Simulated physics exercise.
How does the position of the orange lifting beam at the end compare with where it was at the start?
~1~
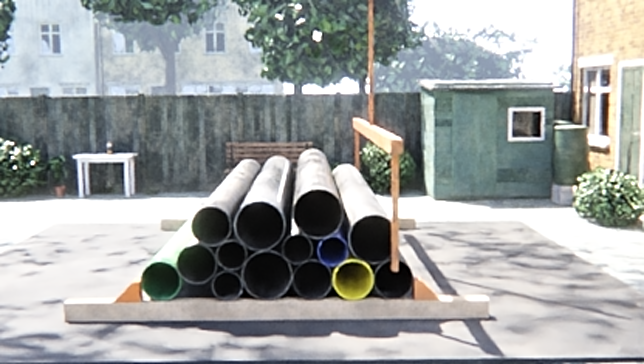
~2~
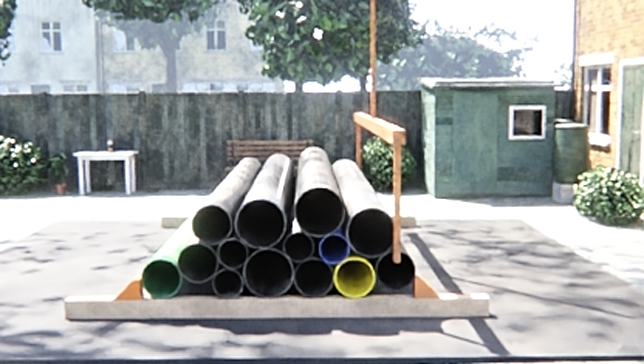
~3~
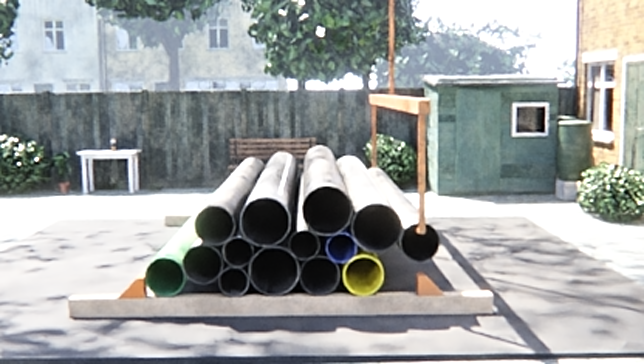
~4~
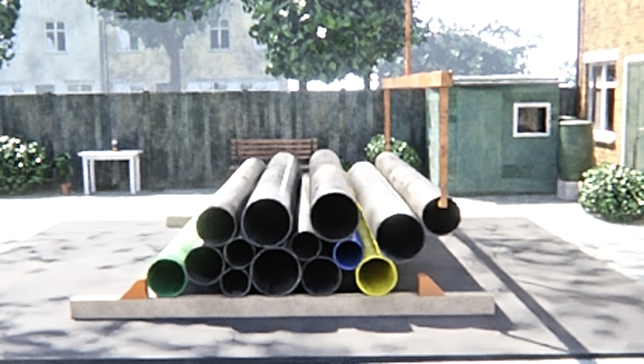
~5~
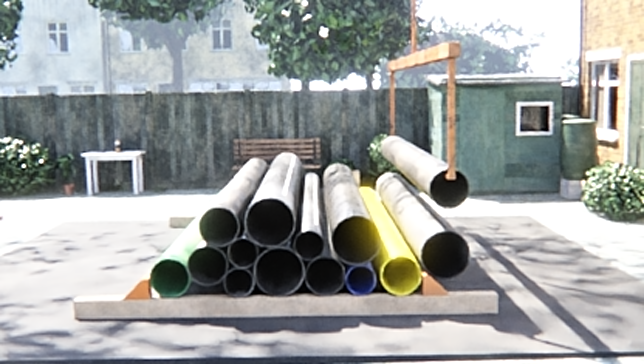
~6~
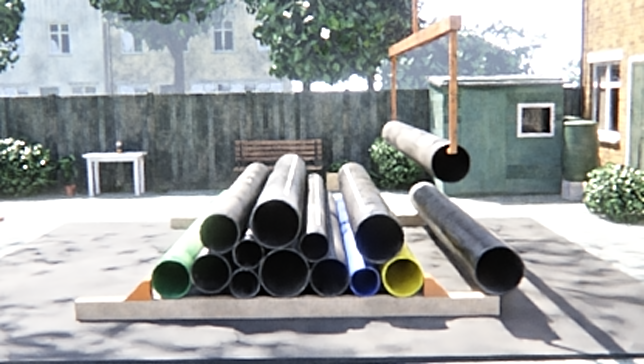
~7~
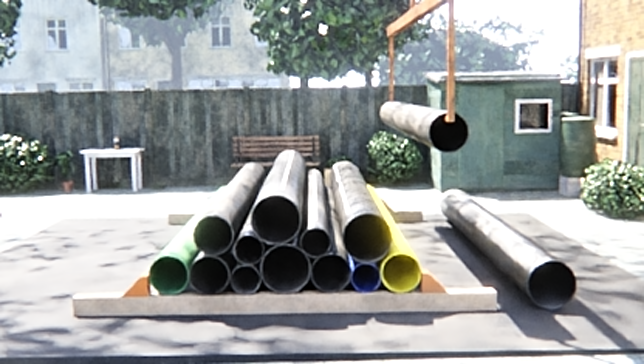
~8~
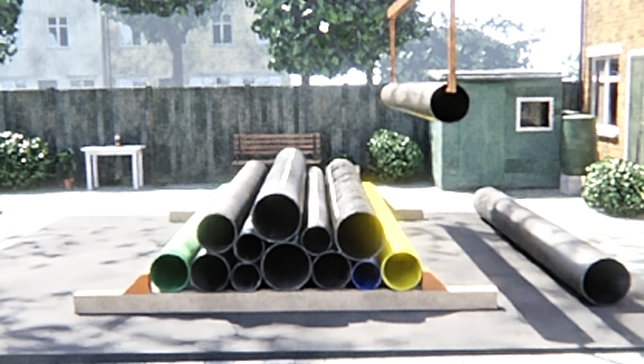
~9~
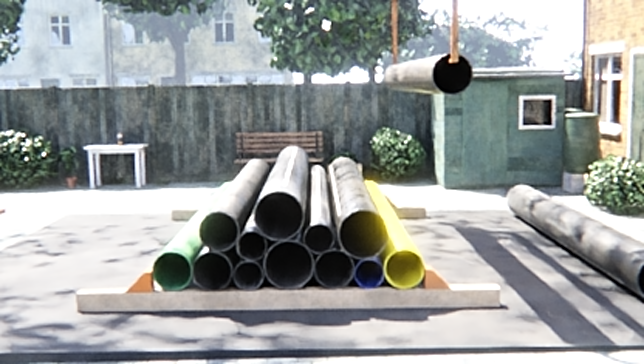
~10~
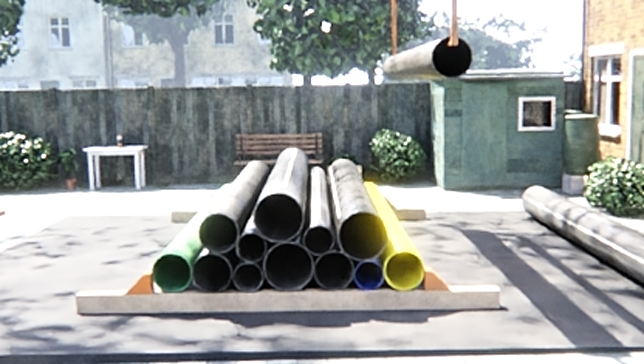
At the start the beam was low over the right side of the stack, but by the end it had risen to the very top of the view and was a little further right.
